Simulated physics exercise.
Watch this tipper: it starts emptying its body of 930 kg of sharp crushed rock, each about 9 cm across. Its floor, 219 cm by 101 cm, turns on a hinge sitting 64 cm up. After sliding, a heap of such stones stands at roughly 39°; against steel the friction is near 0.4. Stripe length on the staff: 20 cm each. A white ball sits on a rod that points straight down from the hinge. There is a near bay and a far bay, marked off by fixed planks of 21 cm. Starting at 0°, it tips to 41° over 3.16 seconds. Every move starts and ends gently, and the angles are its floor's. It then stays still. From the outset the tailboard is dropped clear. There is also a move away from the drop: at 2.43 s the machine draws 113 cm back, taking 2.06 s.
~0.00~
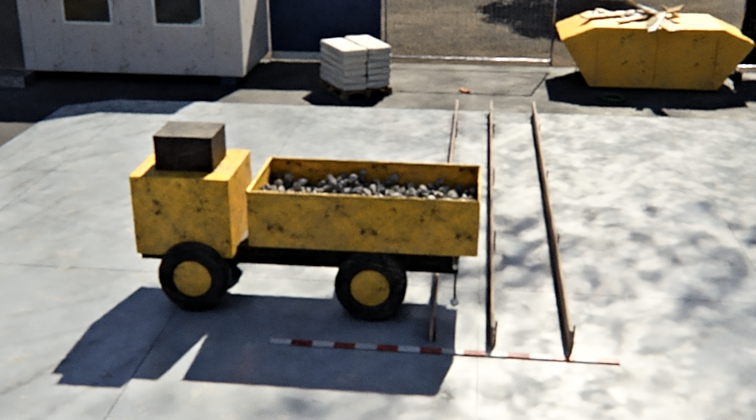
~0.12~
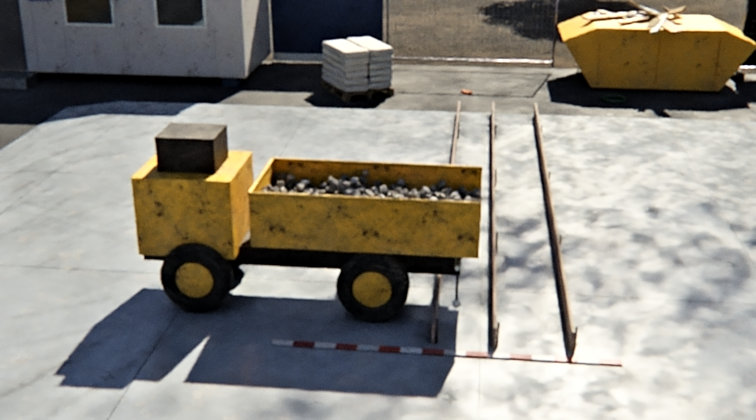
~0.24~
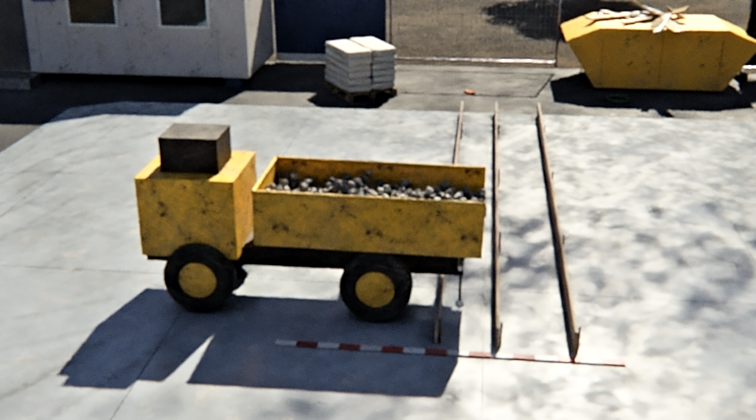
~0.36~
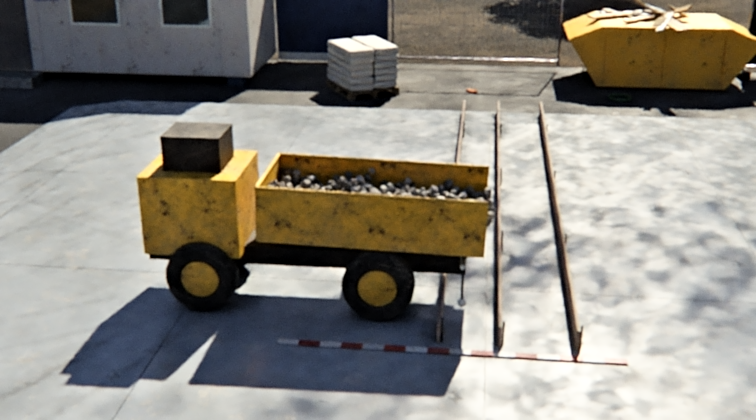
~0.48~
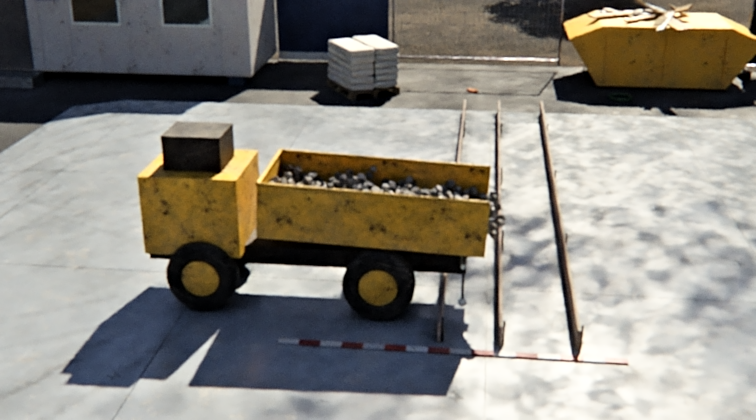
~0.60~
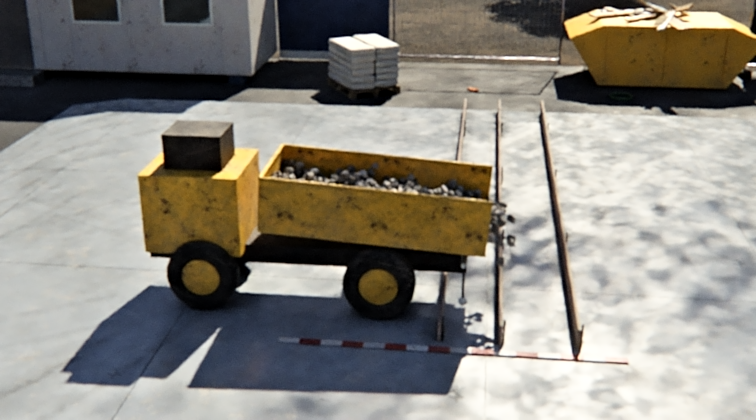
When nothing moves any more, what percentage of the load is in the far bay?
About 55 per cent.
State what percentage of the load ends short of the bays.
I'd say close to 0 per cent of the whole load.
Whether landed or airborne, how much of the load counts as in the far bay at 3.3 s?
About 55%.
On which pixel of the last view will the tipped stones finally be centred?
Their middle lands near (509, 290).
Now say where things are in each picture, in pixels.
Lip at (477, 256), floor tilted 0°, highest stones at (356, 184), in the first frame.
The body is at 0°, its lip at (479, 258); the top of the load is at (346, 186); the stones move at 0.1 m/s on average, in the second frame.
The body is at 1°, its lip at (482, 258); the top of the load is at (334, 184); the stones move at 0.1 m/s on average, in the third frame.
Lip at (484, 257), floor tilted 1°, highest stones at (324, 178); 1 % has left, in the fourth frame.
The body is at 3°, its lip at (485, 257); the top of the load is at (315, 175); 1 % has left, in the fifth frame.
The body is at 4°, its lip at (486, 256); the top of the load is at (315, 171); 2 % has left, in the sixth frame.
After 2.4 s the floor is at 35°; 74 % in the body, 6 % in the near bay, 19 % in the far bay; the foremost stones are at (559, 310).
After 3.3 s the floor is at 41°; 5 % in the body, 40 % in the near bay, 55 % in the far bay, 1 % past the last board; the foremost stones are at (582, 282).
After 4.9 s the floor is at 41°; 0 % in the body, 2 % short of the bays, 41 % in the near bay, 56 % in the far bay, 1 % past the last board; the foremost stones are at (599, 300).
After 7.8 s the floor is at 41°; 0 % in the body, 2 % short of the bays, 41 % in the near bay, 56 % in the far bay, 1 % past the last board; the foremost stones are at (599, 300).
